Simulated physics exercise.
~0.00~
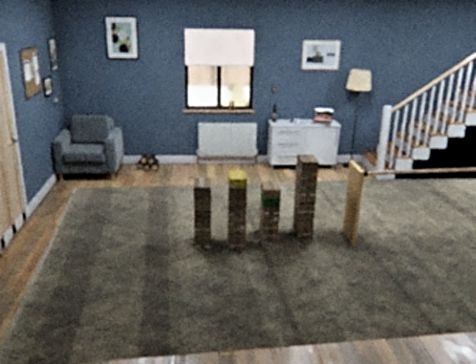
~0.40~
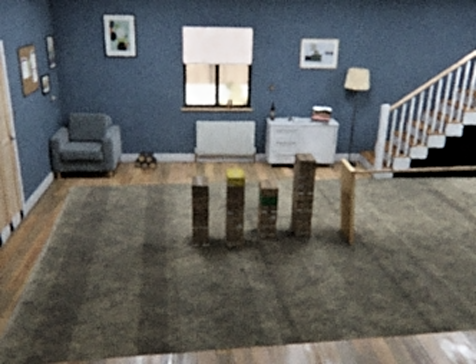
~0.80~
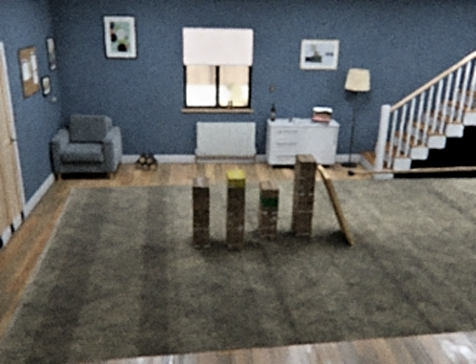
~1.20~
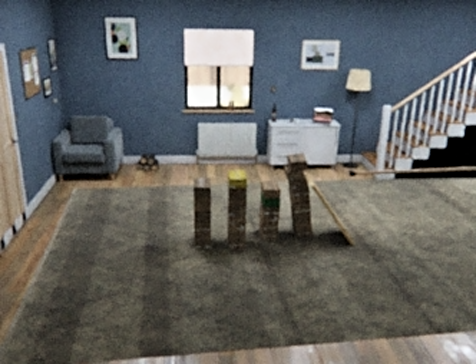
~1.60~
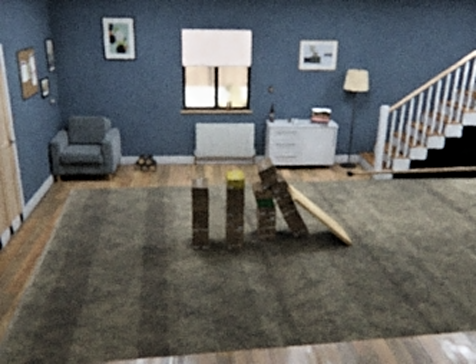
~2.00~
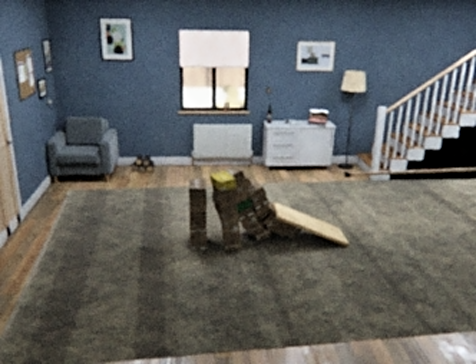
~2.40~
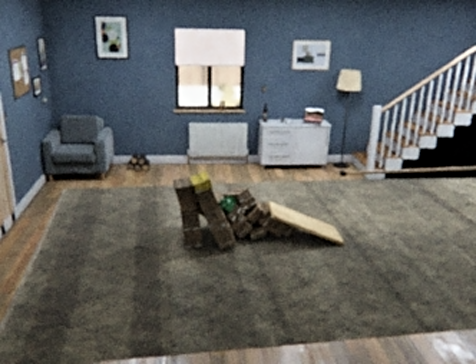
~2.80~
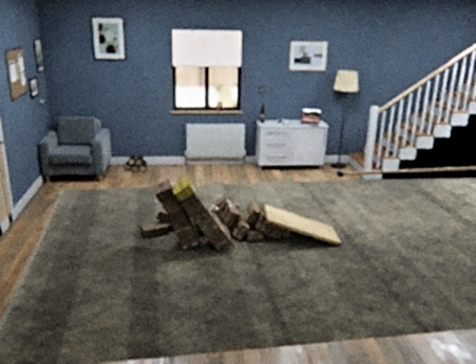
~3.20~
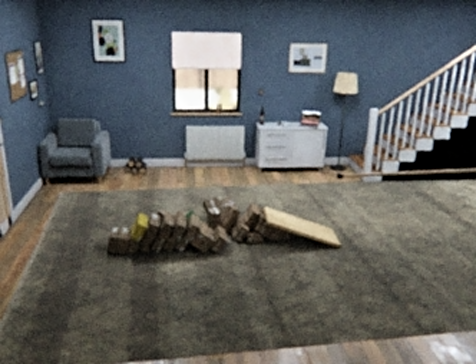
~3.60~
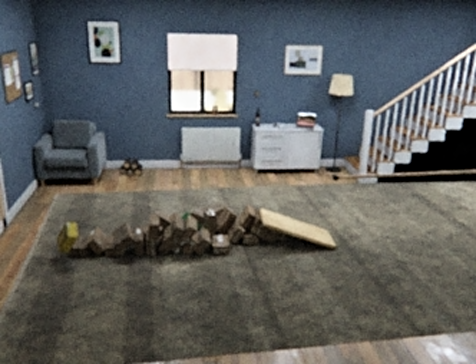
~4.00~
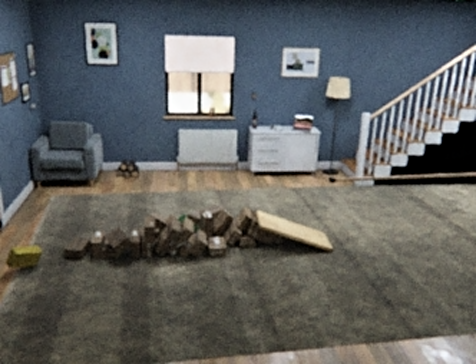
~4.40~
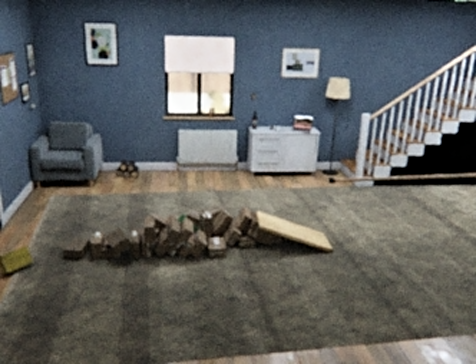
To begin with, four loose columns of brown boxes stand in a row on a grey rug in a blue-walled room, with an upright board at the right end. The board tips left and leans against the tallest column, which bends and topples into the shorter one carrying a green box. That pile crumples into the column topped by a yellow box, while the board slides down flatter. The last two columns then fall left, spilling boxes across the rug. The yellow box tumbles beyond the rest and stops near the left edge, leaving a long low heap with the board sloping against its right end.
